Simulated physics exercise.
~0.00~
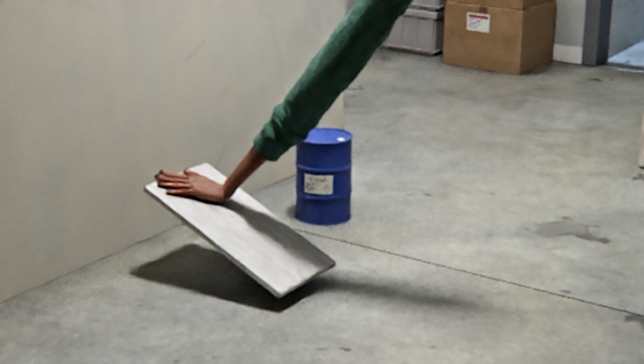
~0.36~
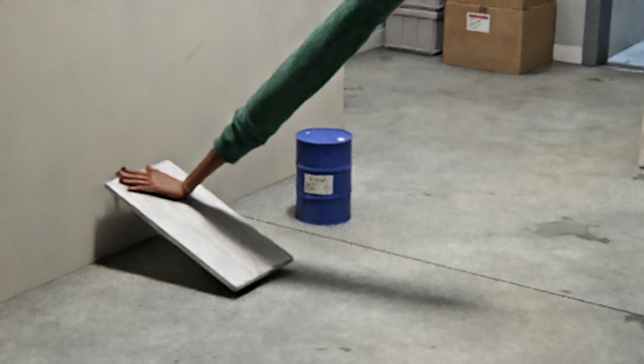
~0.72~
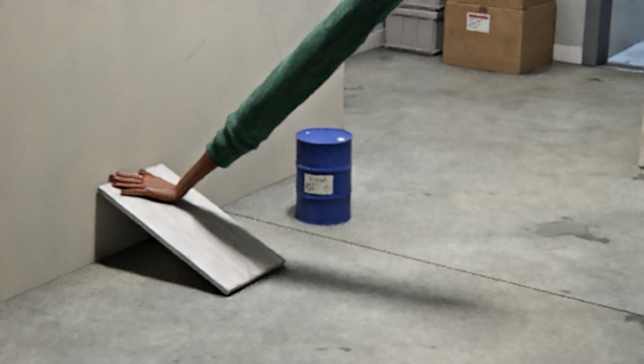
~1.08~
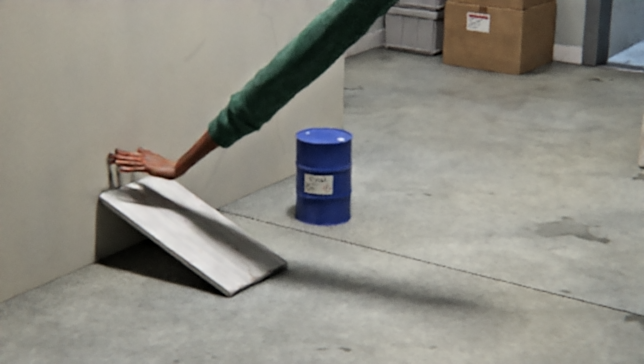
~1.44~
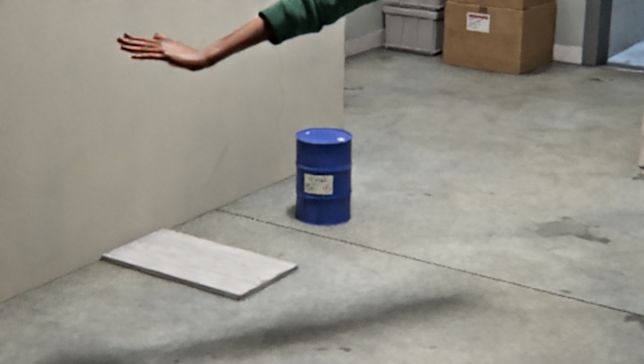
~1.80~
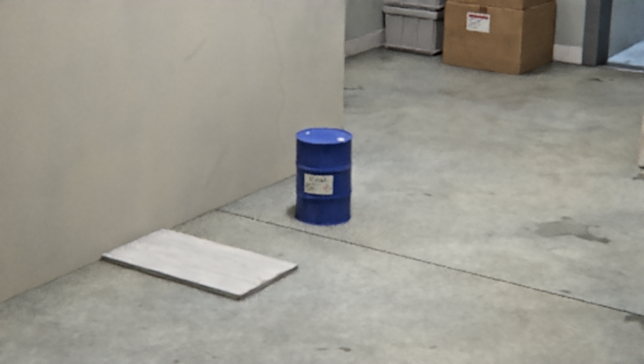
On a concrete floor in a storage room, a hand in a green sleeve moved a tilted white board left against the wall beside a blue canister and let go, and the board slid down until it lay flat on the floor.
